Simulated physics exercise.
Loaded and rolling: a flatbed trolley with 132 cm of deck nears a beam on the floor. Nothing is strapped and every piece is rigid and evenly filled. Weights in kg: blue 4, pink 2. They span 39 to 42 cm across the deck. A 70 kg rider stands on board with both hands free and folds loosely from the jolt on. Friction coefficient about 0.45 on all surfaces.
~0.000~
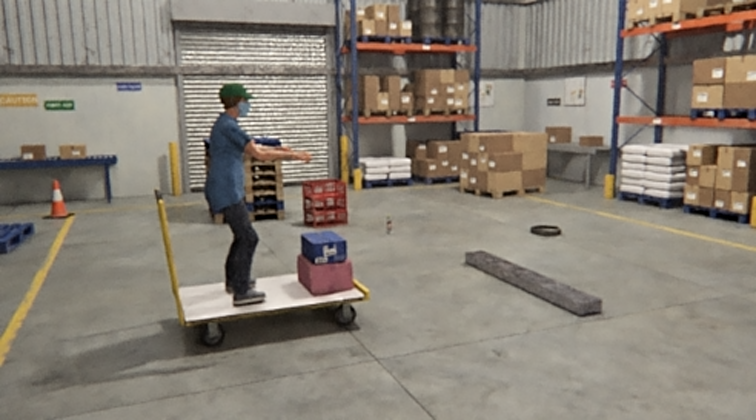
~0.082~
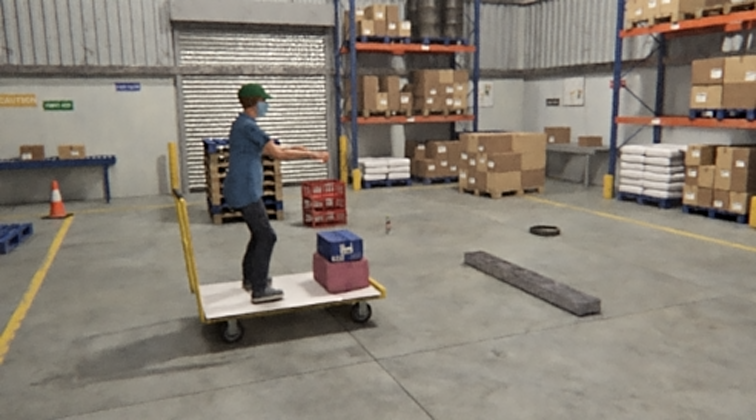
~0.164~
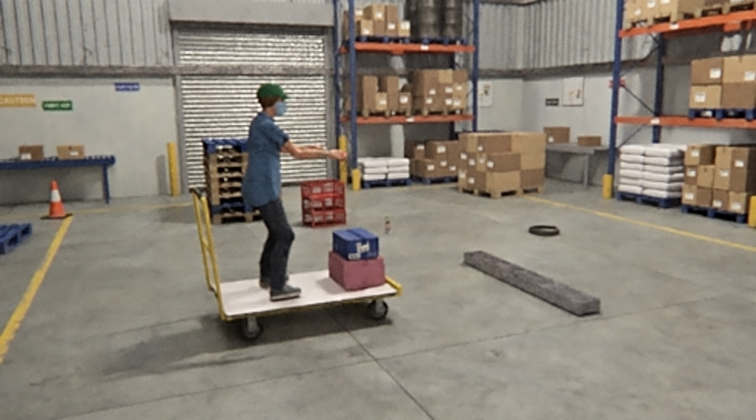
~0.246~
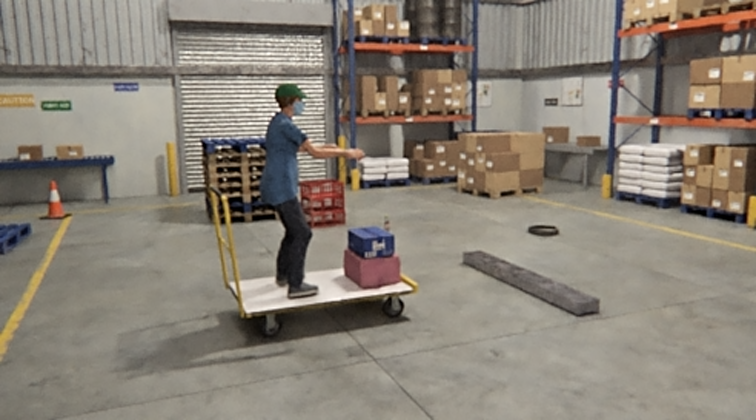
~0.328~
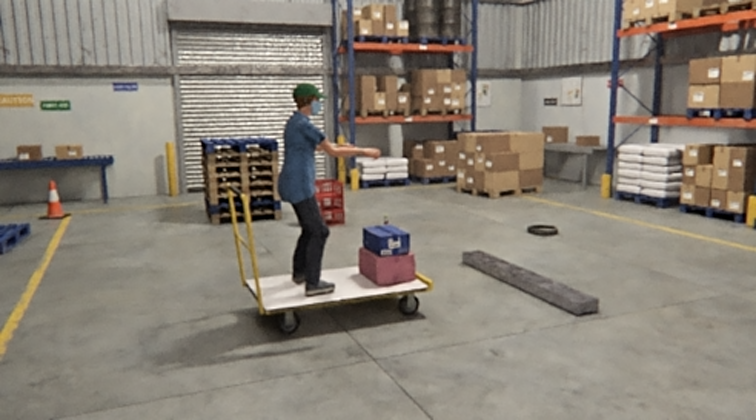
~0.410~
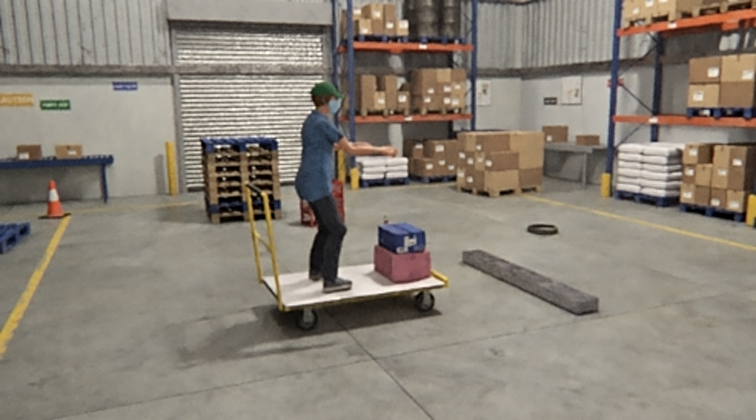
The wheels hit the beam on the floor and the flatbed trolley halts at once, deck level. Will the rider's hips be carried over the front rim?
At this pace the rider's hips stay over the deck.
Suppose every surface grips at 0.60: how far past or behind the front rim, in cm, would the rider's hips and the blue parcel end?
Then hips 30 behind, blue 50 past.
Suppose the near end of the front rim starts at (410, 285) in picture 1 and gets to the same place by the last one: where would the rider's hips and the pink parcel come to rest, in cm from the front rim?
Then hips 70 behind, pink 20 behind.
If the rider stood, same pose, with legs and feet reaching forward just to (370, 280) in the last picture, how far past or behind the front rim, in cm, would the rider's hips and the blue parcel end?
In that case hips 70 past, blue 100 past.
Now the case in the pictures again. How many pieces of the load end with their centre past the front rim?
1 of them.
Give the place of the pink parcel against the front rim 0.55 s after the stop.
About 20 cm behind the rim.
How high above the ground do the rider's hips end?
Roughly 65 cm above it.
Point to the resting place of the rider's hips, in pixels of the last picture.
Around (485, 220).
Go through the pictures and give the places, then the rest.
The first picture shows hips (225, 189), blue parcel (323, 247), rim corner (368, 295); 168 cm still to roll.
The second picture shows hips (243, 188), blue parcel (339, 245), rim corner (384, 293); 154 cm still to roll.
The third picture shows hips (261, 187), blue parcel (355, 244), rim corner (400, 291); 140 cm still to roll.
The fourth picture shows hips (279, 186), blue parcel (371, 242), rim corner (416, 289); 125 cm still to roll.
The fifth picture shows hips (297, 185), blue parcel (386, 240), rim corner (431, 286); 111 cm still to roll.
The sixth picture shows hips (314, 183), blue parcel (401, 238), rim corner (447, 283); 97 cm still to roll. Speed about 1.7 m/s.
Impact comes at 0.97 s.
After 1.52 s the rider's hips are 51 cm behind the rim, near (473, 218) in the last picture's view.
After 1.97 s the rider's hips are 39 cm behind the rim, near (485, 220) in the last picture's view.
When all is still (2.4 s), past the rim, blue parcel; behind it, pink parcel and the rider's hips.
